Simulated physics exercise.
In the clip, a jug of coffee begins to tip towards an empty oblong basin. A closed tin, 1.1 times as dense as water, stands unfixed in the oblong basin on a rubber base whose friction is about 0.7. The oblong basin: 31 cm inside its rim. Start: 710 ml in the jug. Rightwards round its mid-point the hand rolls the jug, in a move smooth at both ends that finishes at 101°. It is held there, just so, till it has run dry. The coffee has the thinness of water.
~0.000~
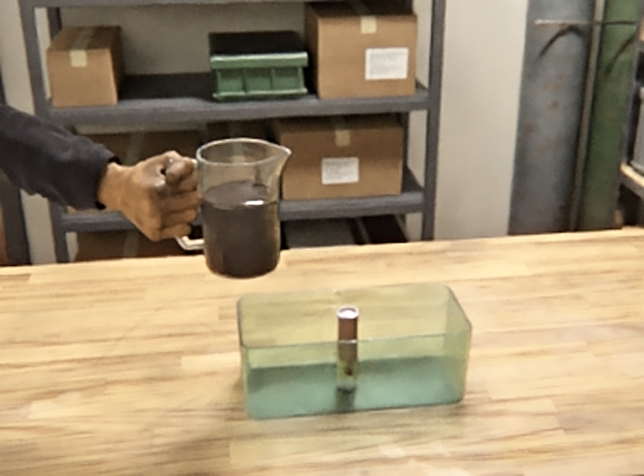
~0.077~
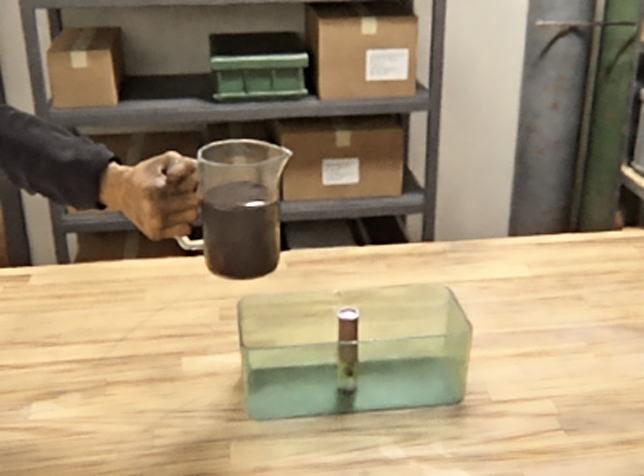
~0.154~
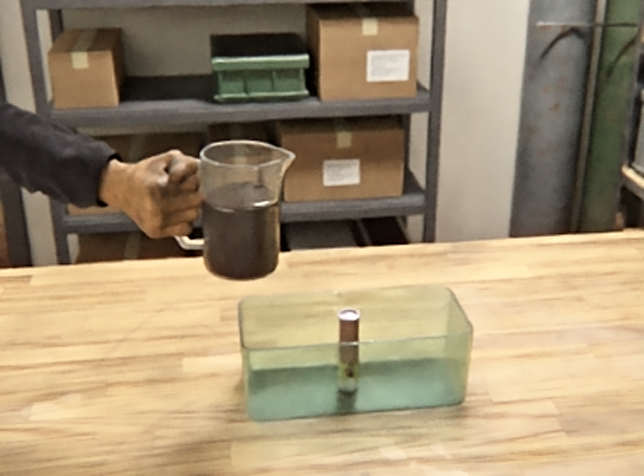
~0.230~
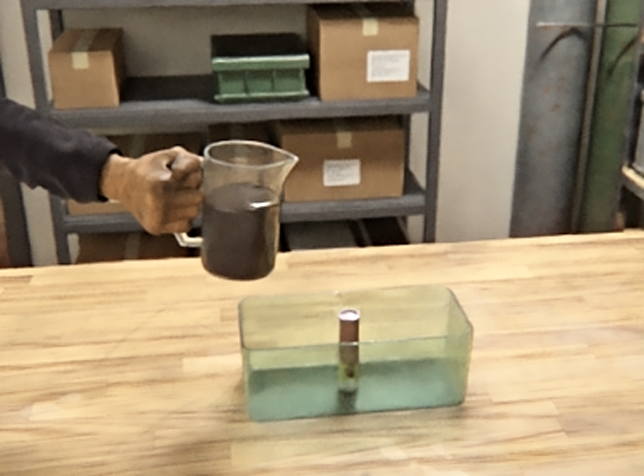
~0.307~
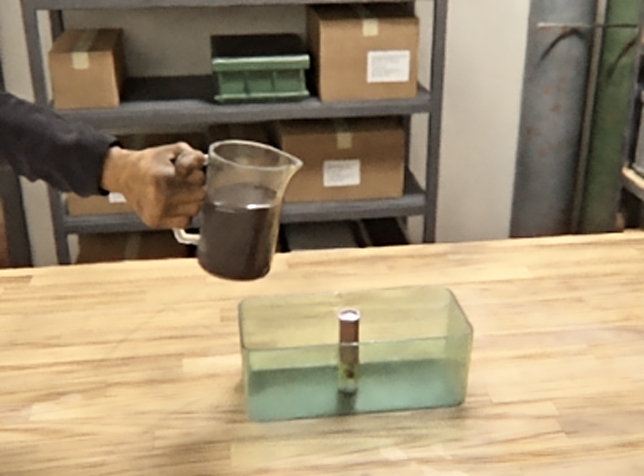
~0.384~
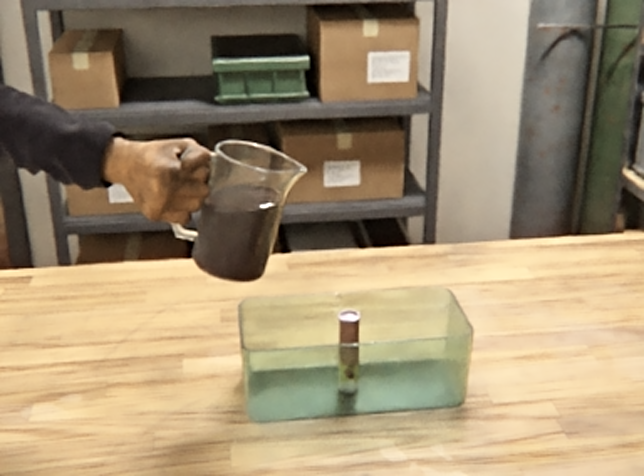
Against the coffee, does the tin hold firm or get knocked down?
Looks to me like it holds out.
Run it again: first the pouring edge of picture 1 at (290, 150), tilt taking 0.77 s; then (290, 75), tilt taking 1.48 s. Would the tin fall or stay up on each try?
Try 1: Still standing; try 2: Still standing.
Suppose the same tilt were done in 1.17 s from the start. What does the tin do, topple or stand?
The tin stays balanced.
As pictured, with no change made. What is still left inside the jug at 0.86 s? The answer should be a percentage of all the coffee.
At that time about 98 in a hundred parts are still held.
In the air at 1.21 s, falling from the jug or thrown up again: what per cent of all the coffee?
Near 22 in a hundred.
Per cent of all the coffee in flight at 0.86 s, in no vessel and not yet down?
Near 3 per cent at that moment.
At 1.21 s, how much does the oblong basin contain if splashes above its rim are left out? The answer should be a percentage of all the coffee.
I'd put it at roughly 22 per cent.
Then, 0.86 s in, the tilt is 64° and 97 per cent is still to pour; the tin stands where it began.
Then, 1.21 s in, the tilt is 93° and 55 per cent is still to pour; the tin stands where it began.
Then, 1.58 s in, the tilt is 101° and 10 per cent is still to pour; the tin stands where it began.
Then, 1.98 s in, the tilt is 101° and 1 per cent is still to pour; the tin stands where it began.
Finally, the tin stands where it began.
